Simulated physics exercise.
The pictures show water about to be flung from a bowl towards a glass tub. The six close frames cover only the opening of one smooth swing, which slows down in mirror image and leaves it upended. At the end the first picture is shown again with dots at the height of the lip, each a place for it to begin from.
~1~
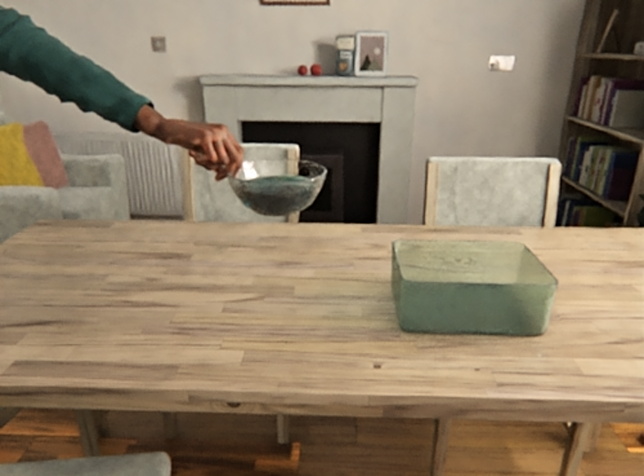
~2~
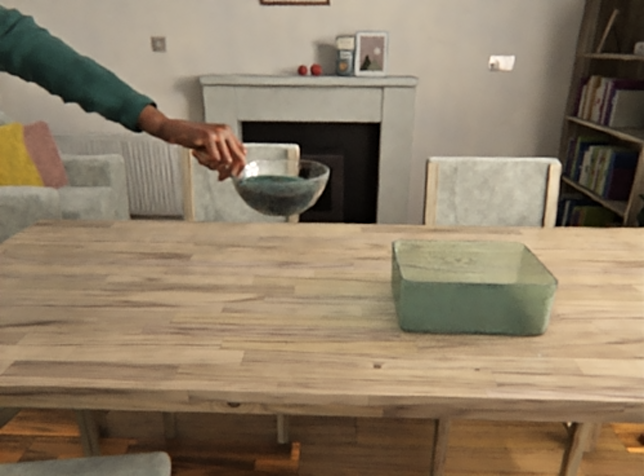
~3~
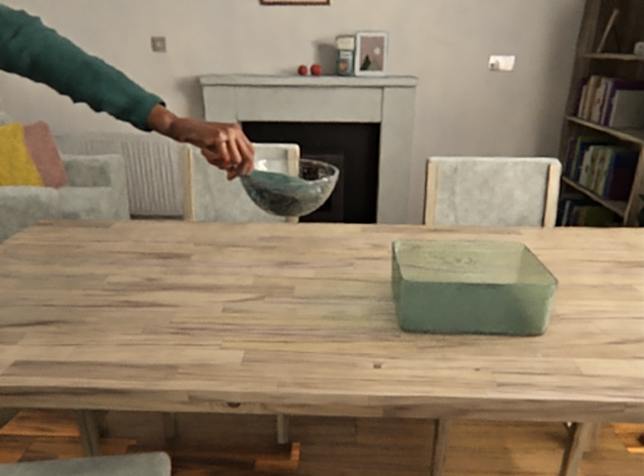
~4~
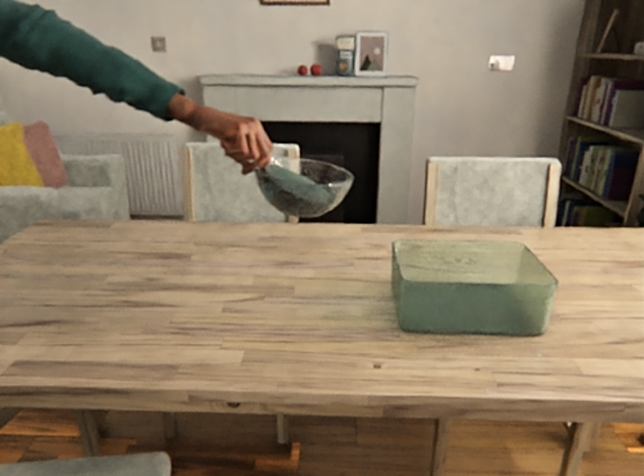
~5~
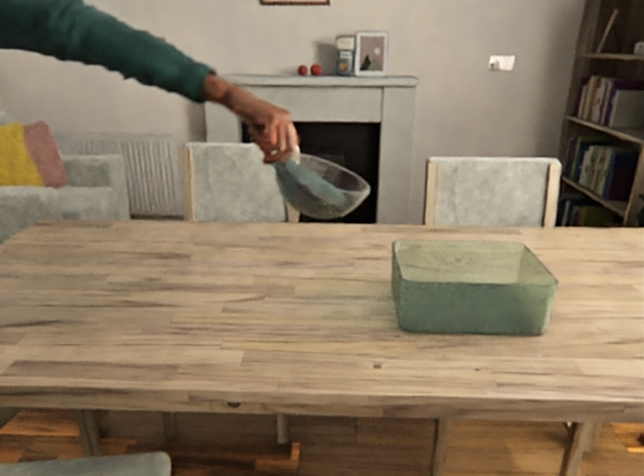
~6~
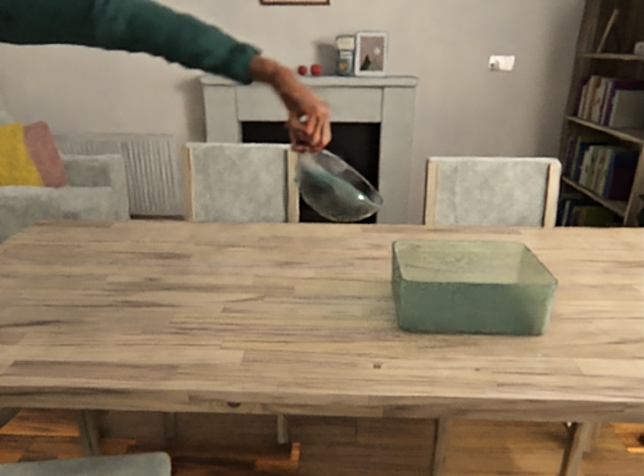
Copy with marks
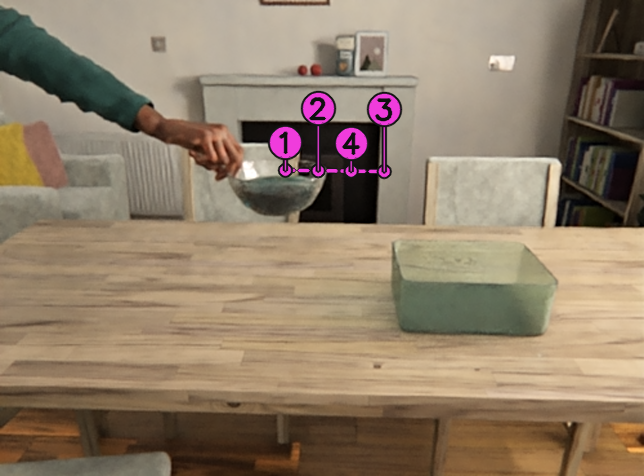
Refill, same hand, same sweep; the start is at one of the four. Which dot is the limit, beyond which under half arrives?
Spot 1.
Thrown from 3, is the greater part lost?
No, that is safe.
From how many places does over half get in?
All of them.
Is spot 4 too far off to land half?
No.
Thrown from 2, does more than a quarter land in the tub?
Yes, it does.
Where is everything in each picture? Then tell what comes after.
Upright, lip at (325, 170); tub from (399, 329) to (545, 332); nothing has left yet.
Upright, lip at (328, 170); nothing has left yet.
Upright, lip at (336, 171); nothing has left yet.
Tipped about 7°, lip at (351, 177); water is over the rim, down to (261, 165).
Tipped about 19°, lip at (369, 187); nothing has left yet.
Tipped about 35°, lip at (383, 201); nothing has left yet.
On the marked copy, 1 at (285, 170); 2 at (318, 170); 3 at (384, 171); 4 at (351, 171).
For spot 1, about 67 % lands in the tub, 24 % falls short and 9 % goes beside or beyond.
For spot 2, about 81 % lands in the tub, 5 % falls short and 14 % goes beside or beyond.
For spot 3, about 90 % lands in the tub, 3 % falls short and 7 % goes beside or beyond.
For spot 4, about 85 % lands in the tub, 7 % falls short and 8 % goes beside or beyond.
